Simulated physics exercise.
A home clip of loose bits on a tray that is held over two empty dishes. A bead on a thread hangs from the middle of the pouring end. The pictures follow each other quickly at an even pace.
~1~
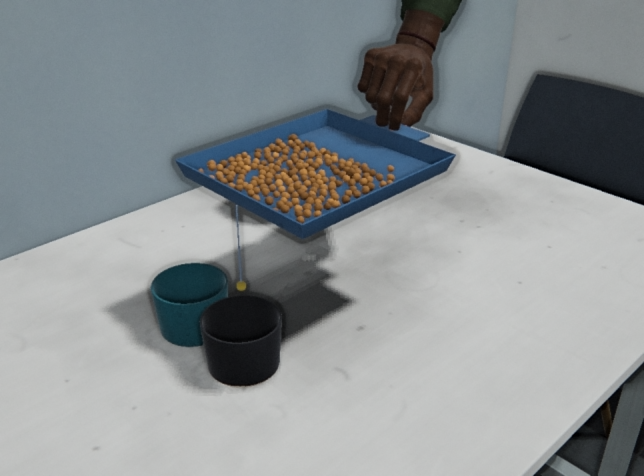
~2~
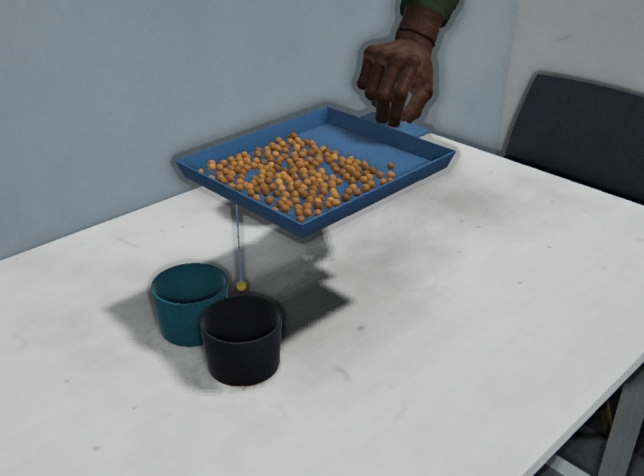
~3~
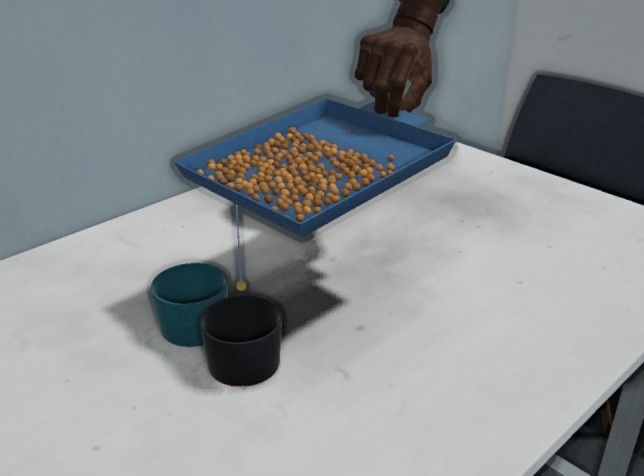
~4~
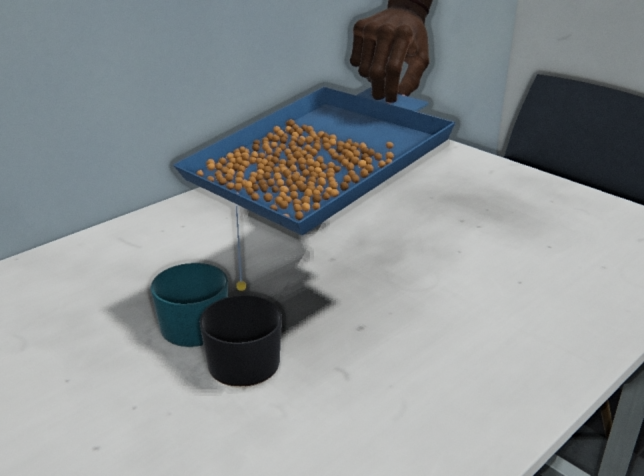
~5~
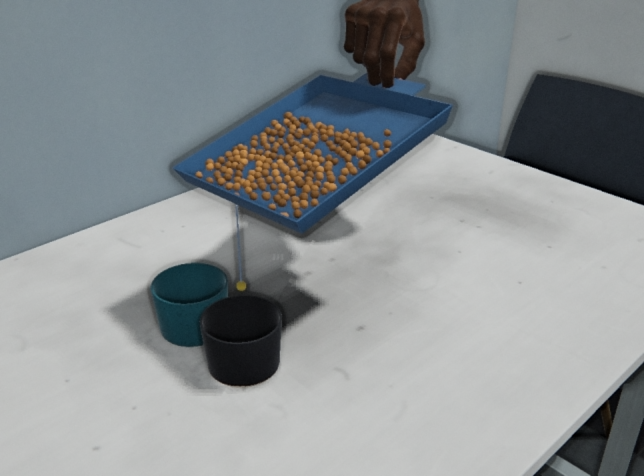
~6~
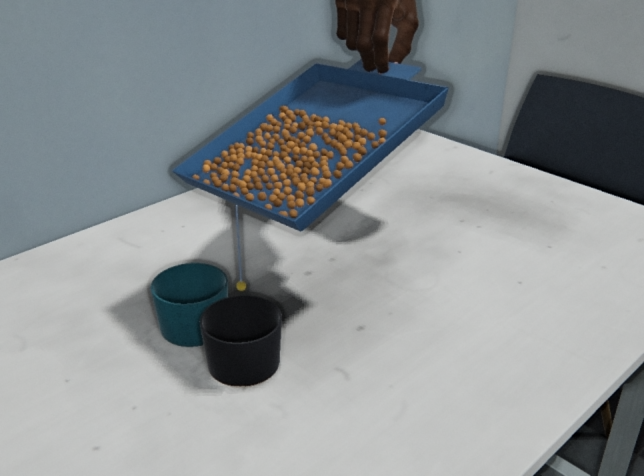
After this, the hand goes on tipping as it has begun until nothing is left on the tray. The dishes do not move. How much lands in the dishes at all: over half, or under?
In the dishes lies the larger part of it.
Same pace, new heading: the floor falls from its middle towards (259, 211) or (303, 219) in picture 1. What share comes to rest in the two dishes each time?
Near 30 % and 20 %.
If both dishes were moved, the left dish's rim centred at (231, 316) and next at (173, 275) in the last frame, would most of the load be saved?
The first try: The smaller part. The second: Above a half.
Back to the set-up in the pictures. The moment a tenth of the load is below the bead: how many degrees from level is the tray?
At about 85°.
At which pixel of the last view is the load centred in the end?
At about (186, 325).
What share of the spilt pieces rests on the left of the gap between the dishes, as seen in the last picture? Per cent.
Close to 100 per cent.
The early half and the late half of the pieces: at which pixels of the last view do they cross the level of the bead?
At about (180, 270), then at (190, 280).
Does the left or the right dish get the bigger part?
It is left.
Just after the last frame, tray tipped steeply; almost all on the tray; just a few in the left dish; just a few in the air.
A moment on, tray tipped past a quarter turn; just a few on the tray; about a tenth in the right dish; roughly half in the left dish; roughly a quarter outside both; roughly a quarter in the air.
Further on, tray tipped past a quarter turn; about a tenth in the right dish; roughly two thirds in the left dish; roughly a quarter outside both.
When it is over, tray tipped past a quarter turn; about a tenth in the right dish; roughly two thirds in the left dish; roughly a quarter outside both.
